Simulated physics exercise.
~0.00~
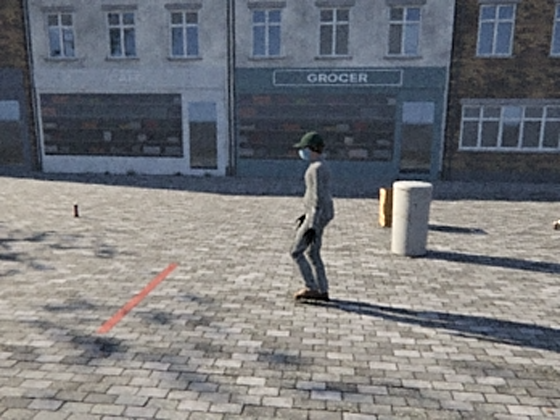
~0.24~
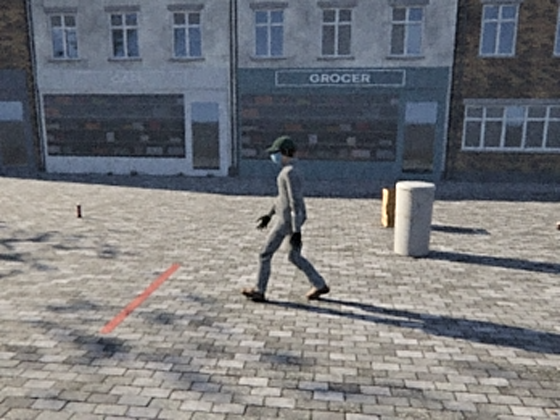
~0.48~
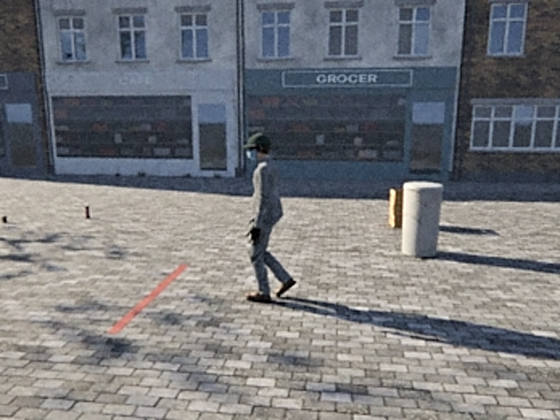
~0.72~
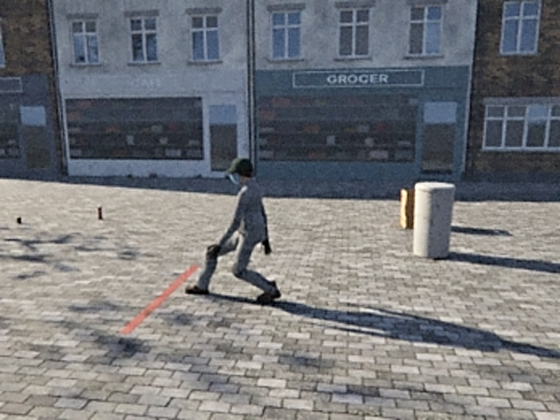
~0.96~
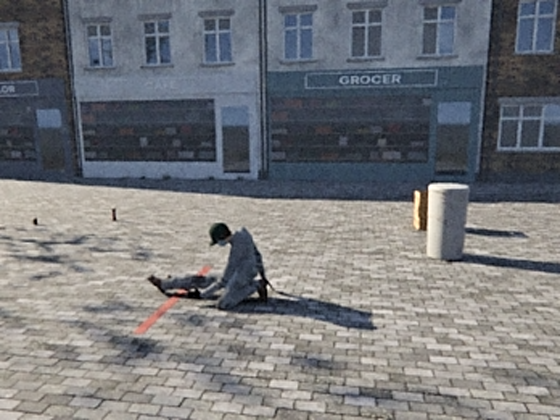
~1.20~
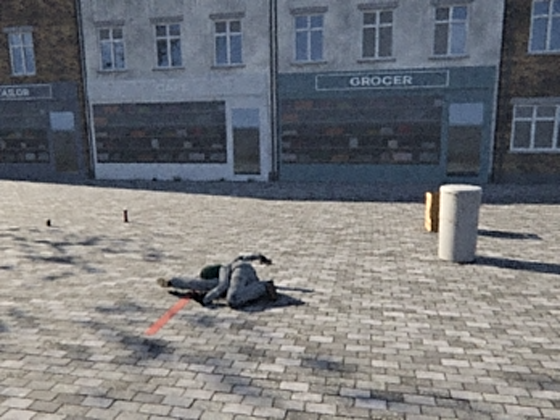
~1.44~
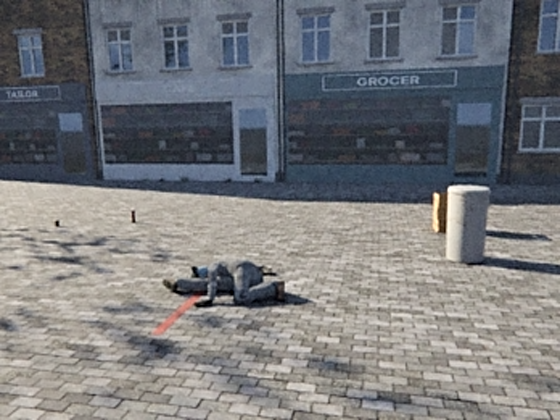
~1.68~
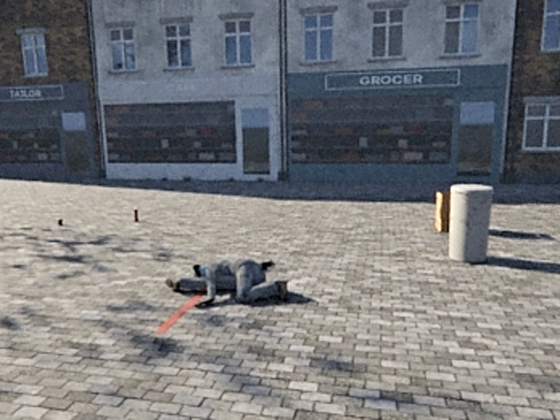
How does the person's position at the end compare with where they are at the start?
At the start the person is upright on the paving, well to the right of the red tape. By the end they are farther left and down on the ground, lying right beside the tape.
